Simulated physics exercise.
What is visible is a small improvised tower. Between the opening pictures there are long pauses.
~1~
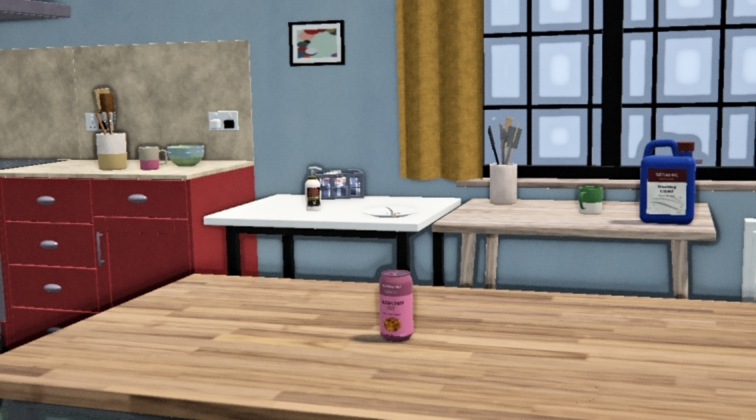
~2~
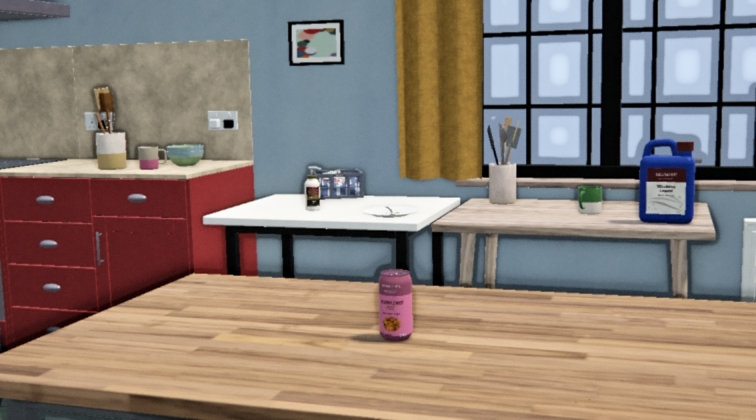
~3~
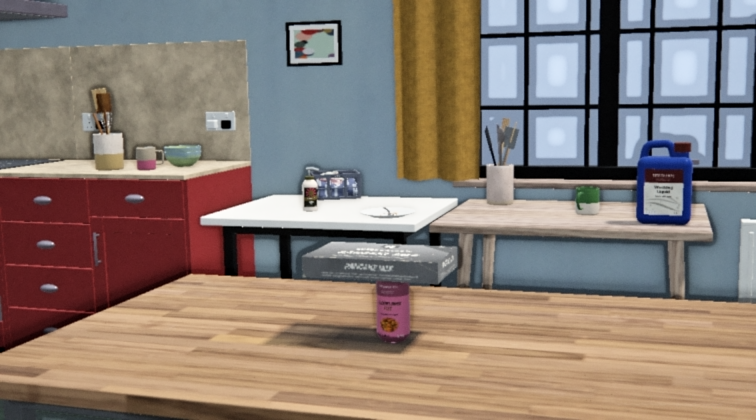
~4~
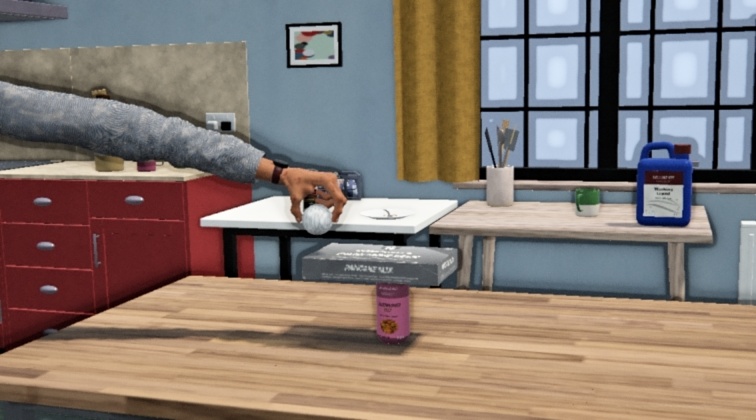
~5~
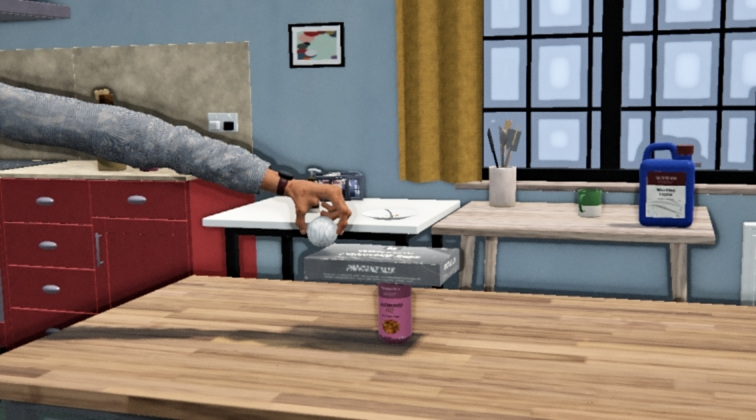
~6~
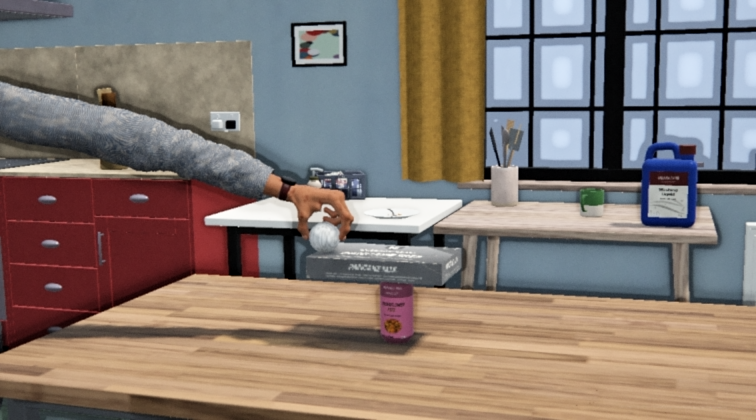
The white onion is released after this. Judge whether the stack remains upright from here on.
So the pile doesn't rest quietly where it is.
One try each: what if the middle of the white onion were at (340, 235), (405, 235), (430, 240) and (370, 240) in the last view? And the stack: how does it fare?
Topples, stands firm, stands firm, stands firm.
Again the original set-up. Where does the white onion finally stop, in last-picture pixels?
End position: Approximately (300, 324).
Then, 0.50 s later than the last frame, white onion now fallen; grey packet tilted by 68°.
Then, 1.00 s later than the last frame, grey packet now fallen; pink can tilted by 46°.
Then, 1.30 s later than the last frame, pink can now fallen.
When it is over, fallen, grey packet, white onion and pink can. End places, in pixels of the last picture, white onion near (300, 324). The stack loses its balance.
